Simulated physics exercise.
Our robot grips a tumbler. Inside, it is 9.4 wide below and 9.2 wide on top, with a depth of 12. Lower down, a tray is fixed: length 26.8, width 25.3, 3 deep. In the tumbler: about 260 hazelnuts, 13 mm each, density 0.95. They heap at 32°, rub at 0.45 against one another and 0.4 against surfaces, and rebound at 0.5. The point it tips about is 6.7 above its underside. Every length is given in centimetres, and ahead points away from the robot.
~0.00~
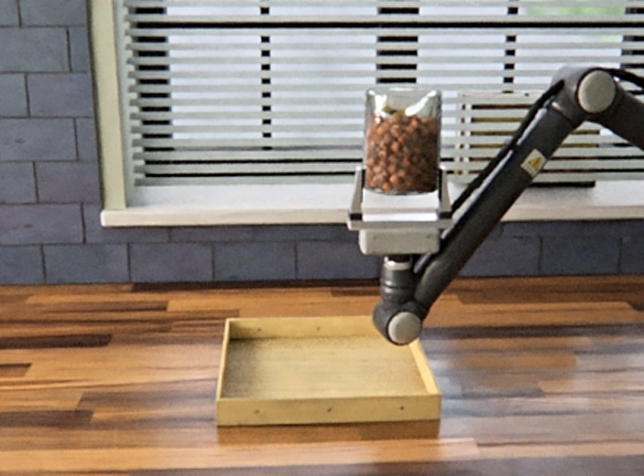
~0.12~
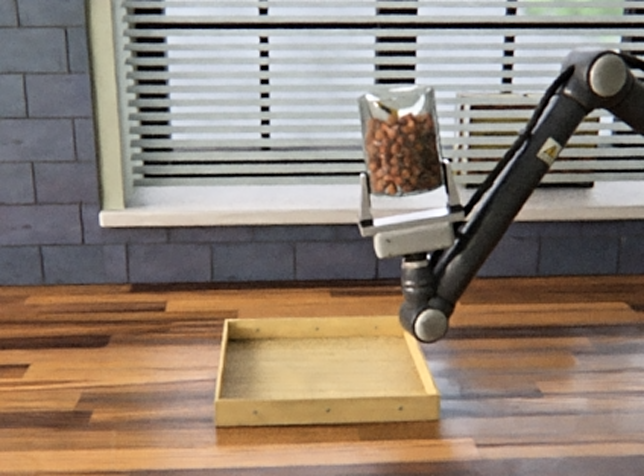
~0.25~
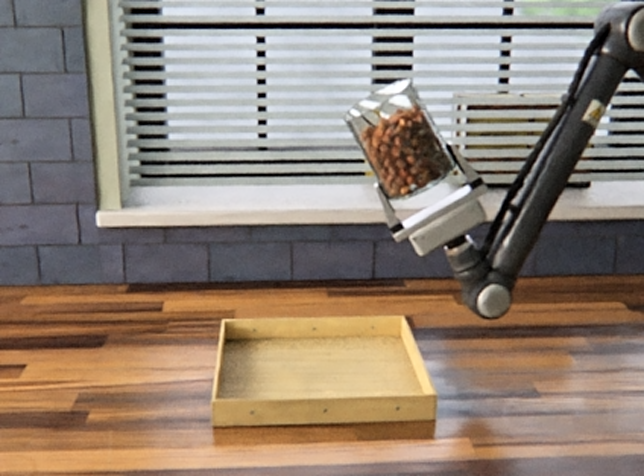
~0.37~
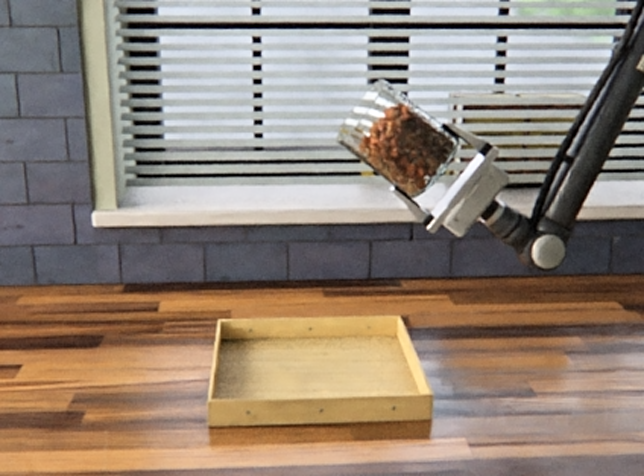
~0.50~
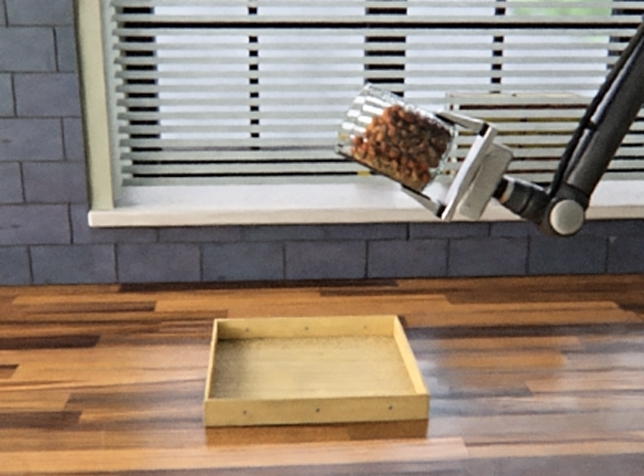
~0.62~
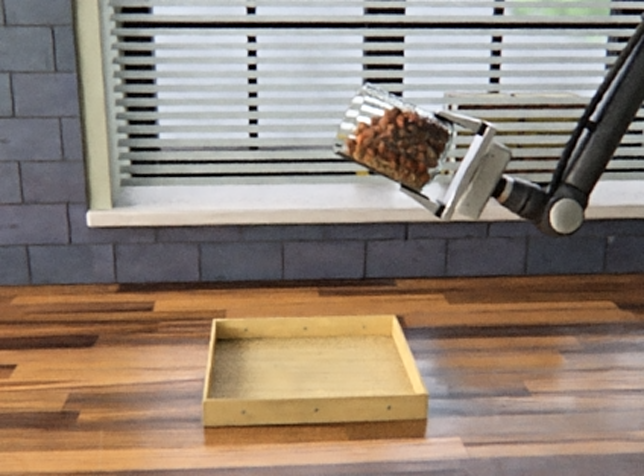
On a wooden countertop before a window with blinds, a robotic arm holds an upright clear tumbler of hazelnuts above and behind a shallow, empty wooden tray. The arm's lower joint swings right as the tumbler tilts steeply left, and the nuts shift inside while staying in the glass.
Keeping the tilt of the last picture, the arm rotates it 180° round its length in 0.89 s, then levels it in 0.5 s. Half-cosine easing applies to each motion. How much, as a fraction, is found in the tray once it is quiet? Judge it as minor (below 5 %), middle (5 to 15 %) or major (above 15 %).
Minor.
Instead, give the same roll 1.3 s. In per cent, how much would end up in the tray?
About 0 %.
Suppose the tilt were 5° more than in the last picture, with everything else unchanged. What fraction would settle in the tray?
Estimate: Close to 5 %.
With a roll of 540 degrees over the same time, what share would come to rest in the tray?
Then roughly 0 per cent.
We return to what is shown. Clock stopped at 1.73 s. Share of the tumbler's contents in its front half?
Roughly 55 per cent.
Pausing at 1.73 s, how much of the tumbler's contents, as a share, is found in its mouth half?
It comes to around 35 per cent, more or less.
By 1.18 s, tipped 65°, highest piece 36 above the table; 257 in the tumbler.
By 1.73 s, tipped 38°, highest piece 36 above the table; 257 in the tumbler.
By 2.21 s, upright, highest piece 37 above the table; 257 in the tumbler.
By 2.91 s, upright, highest piece 37 above the table; 257 in the tumbler.
Final count, 257 in the tumbler. That is 0 % in the tray.
